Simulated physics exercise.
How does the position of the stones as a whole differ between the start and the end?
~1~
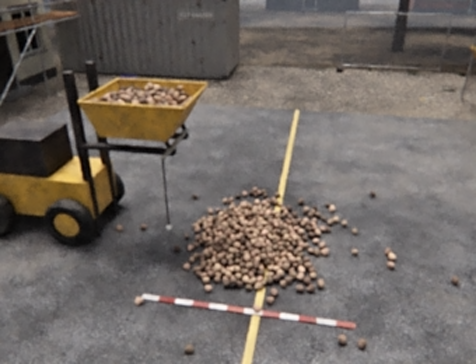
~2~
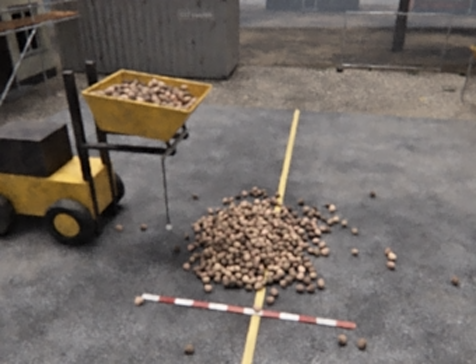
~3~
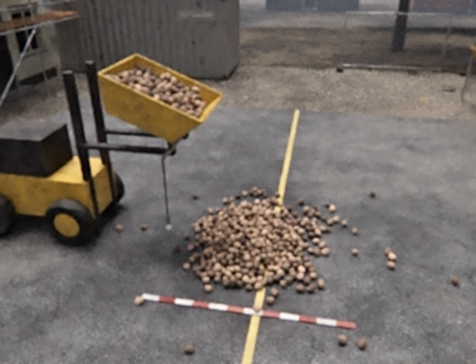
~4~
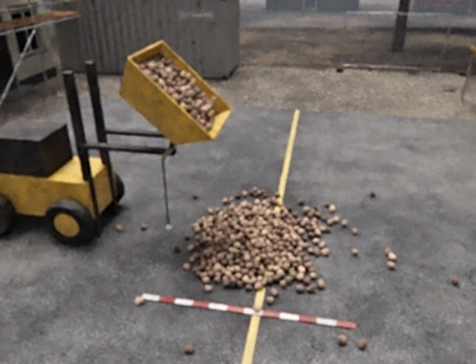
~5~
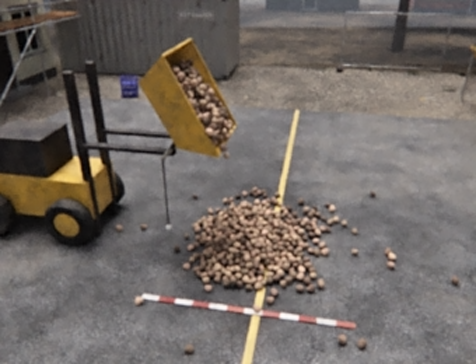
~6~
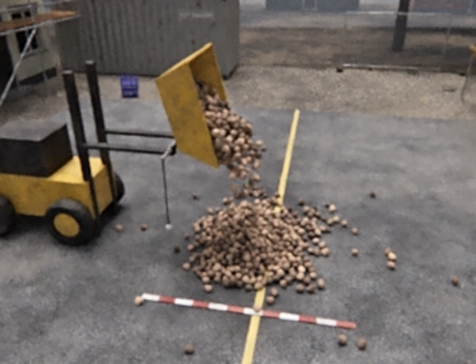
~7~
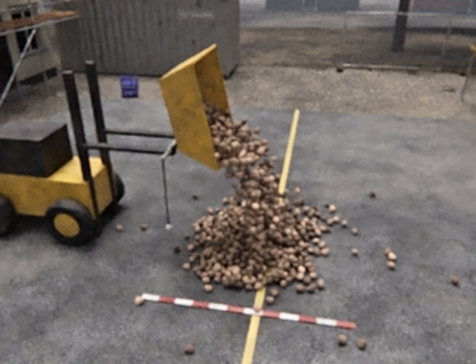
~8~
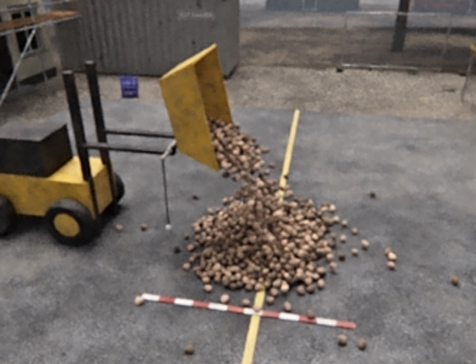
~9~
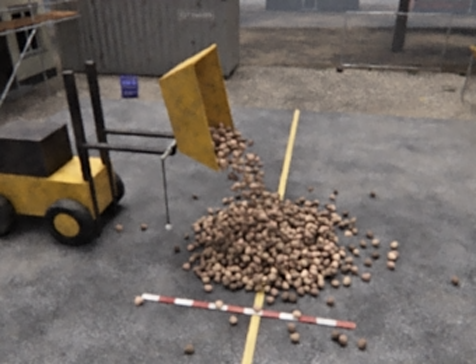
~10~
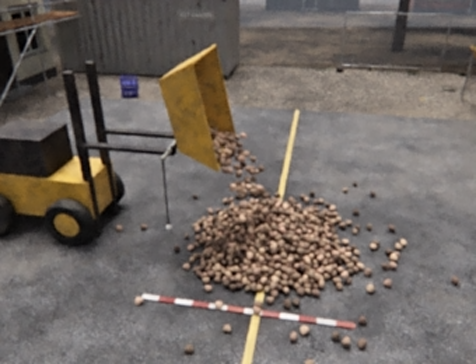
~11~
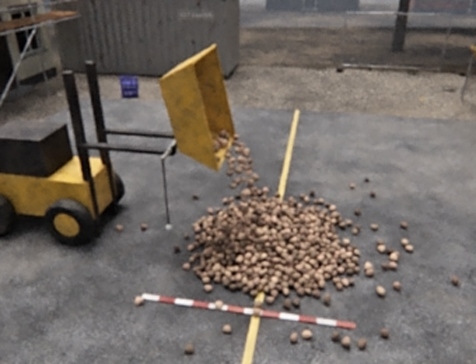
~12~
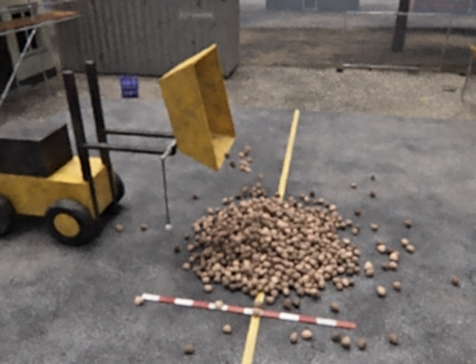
Taken together, the stones end up lower and a little further to the right. At the start many are held up in the skip, while by the end nearly all of them lie in the heap and scattered on the ground.
